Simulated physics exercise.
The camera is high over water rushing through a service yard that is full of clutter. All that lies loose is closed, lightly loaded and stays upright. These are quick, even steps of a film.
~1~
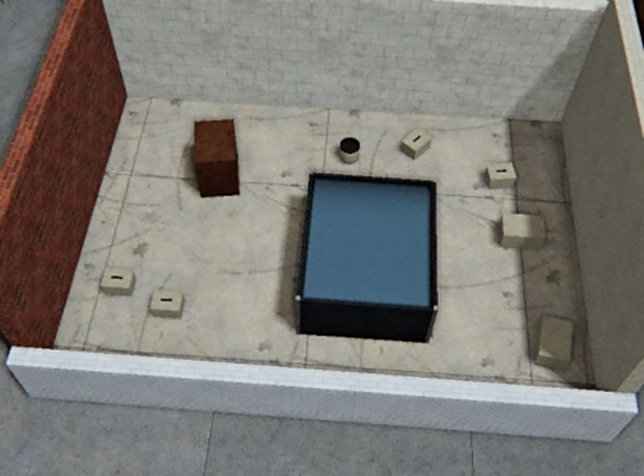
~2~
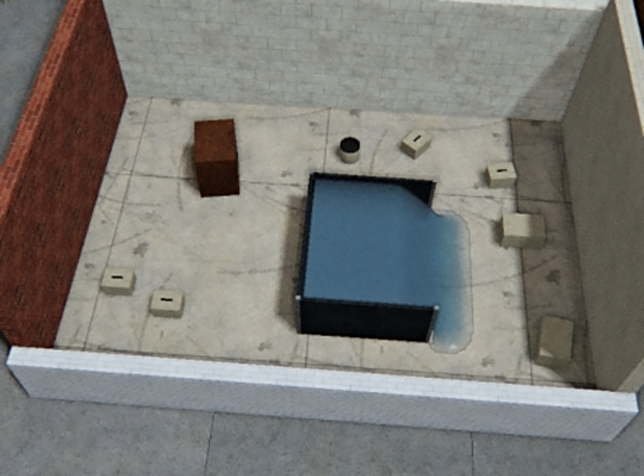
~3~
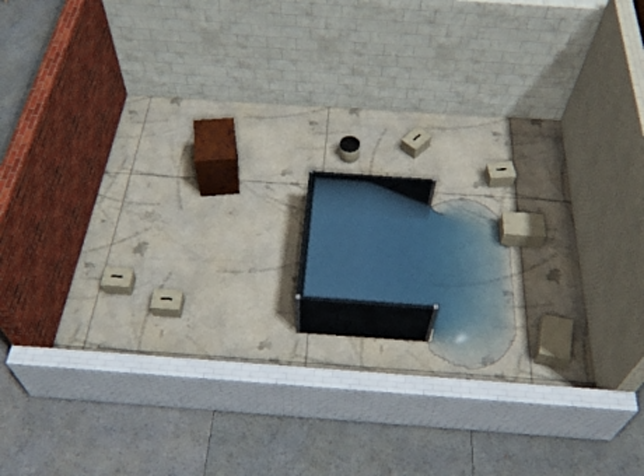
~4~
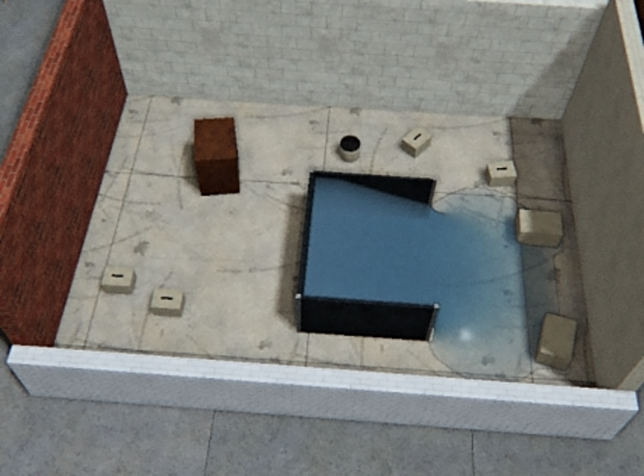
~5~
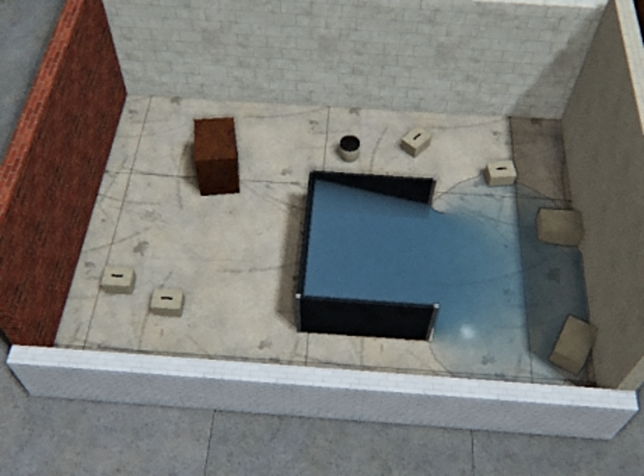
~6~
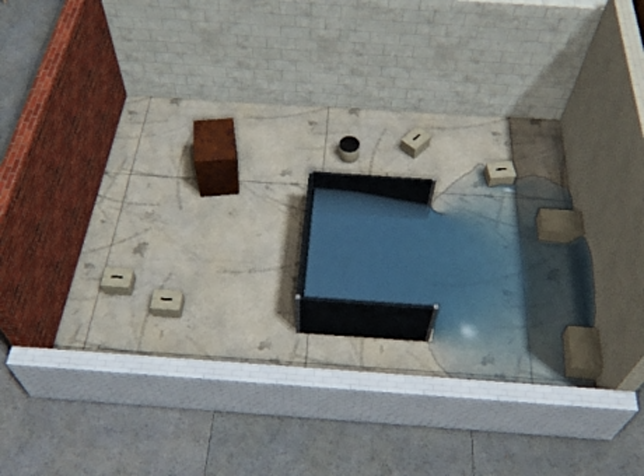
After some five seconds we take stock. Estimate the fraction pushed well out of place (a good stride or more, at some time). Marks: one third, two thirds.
That comes to two thirds or above.
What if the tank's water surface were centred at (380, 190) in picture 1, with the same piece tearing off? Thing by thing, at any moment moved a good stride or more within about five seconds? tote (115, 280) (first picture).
Verdict: Never so far.
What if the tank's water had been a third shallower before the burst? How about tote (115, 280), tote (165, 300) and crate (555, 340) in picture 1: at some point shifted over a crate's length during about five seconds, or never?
In that order: No, no, moved that far.
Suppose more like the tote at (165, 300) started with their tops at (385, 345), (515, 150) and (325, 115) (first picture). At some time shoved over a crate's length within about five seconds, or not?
In that order: Shifted that much, swept aside, pushed that far.
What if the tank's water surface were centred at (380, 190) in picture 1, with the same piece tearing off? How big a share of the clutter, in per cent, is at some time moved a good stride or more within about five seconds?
Close to 90 %.
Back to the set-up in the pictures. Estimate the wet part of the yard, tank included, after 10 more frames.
Close to 40 %.
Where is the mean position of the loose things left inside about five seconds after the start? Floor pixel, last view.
Around (213, 218).
A moment on, 2 of 7 are well off their spots; 2 afloat.
Next, 3 of 7 are well off their spots; 3 afloat.
Later, 4 of 7 are well off their spots; 2 afloat.
In the end, 5 of 7 are well off their spots, and 5 have been at some point; 4 afloat.
